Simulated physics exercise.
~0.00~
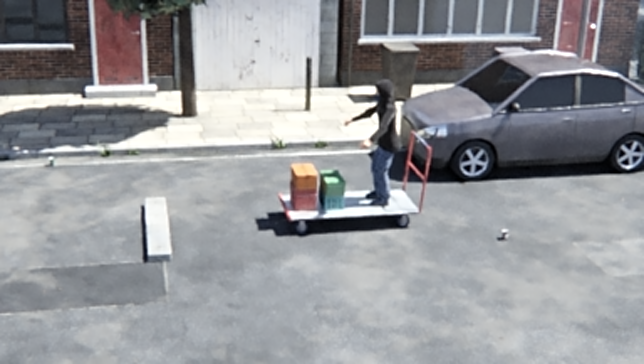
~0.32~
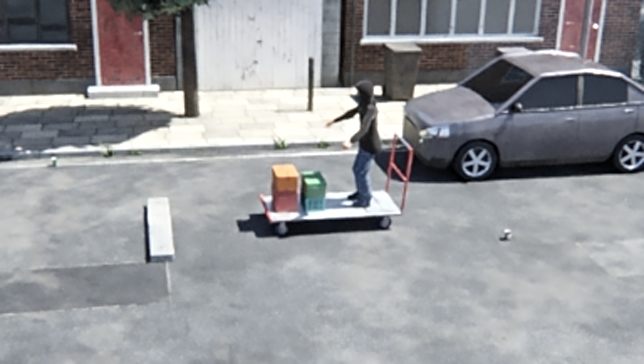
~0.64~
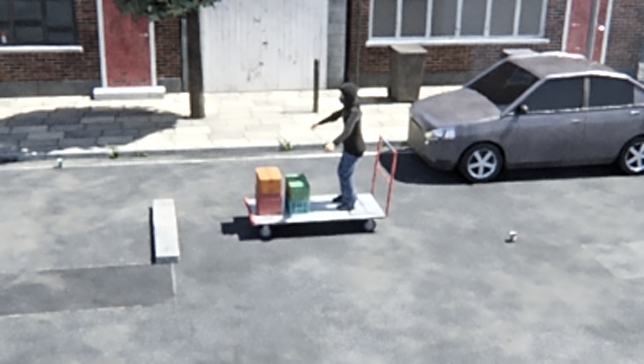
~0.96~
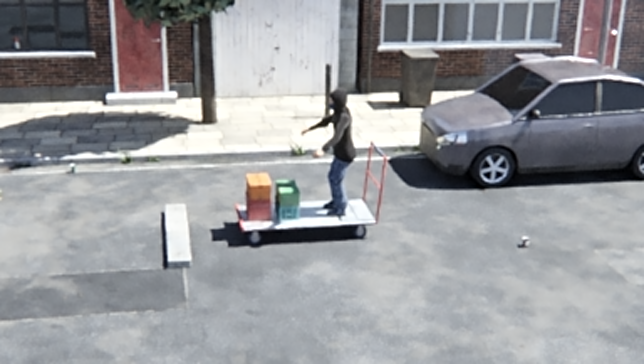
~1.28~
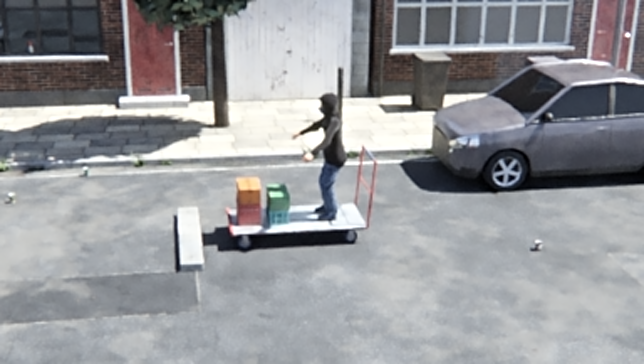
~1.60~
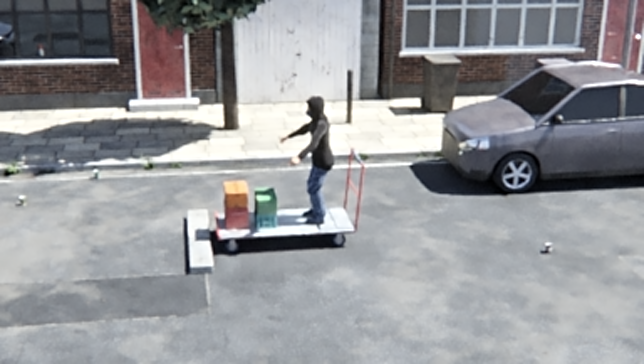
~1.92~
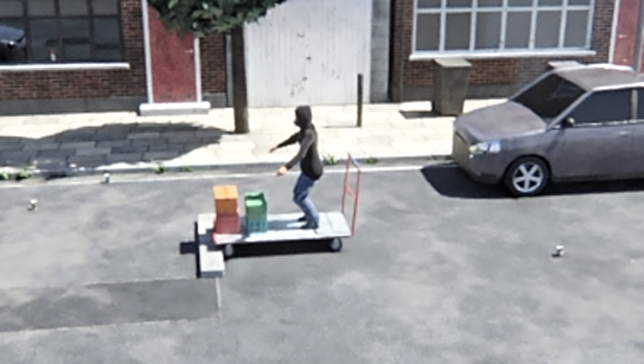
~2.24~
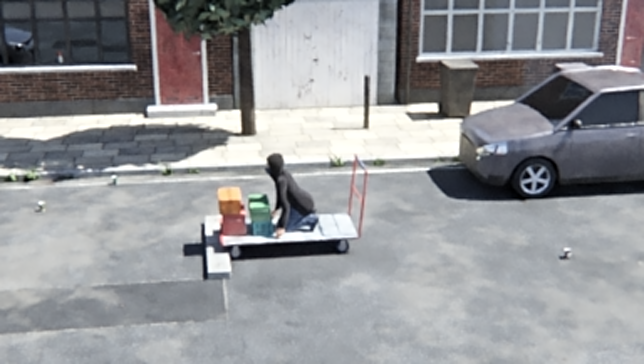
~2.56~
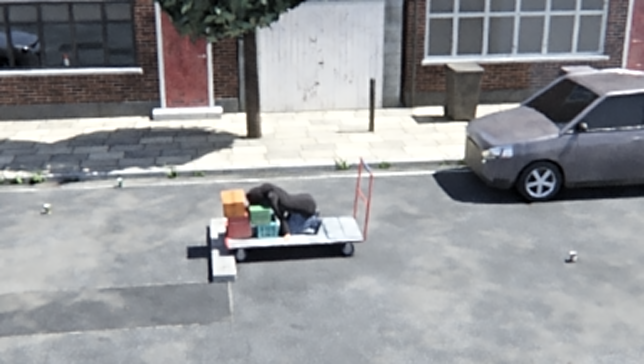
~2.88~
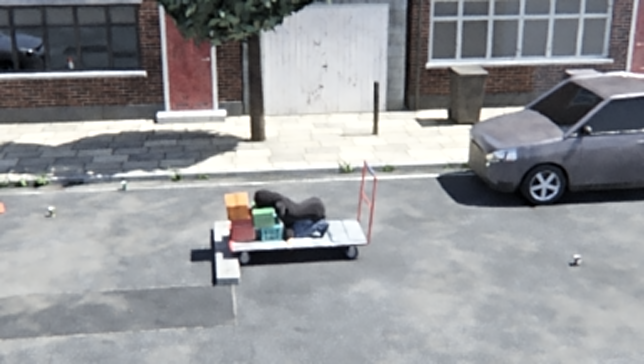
A person riding a trolley leftward hits a raised sill and slumps onto the crates.
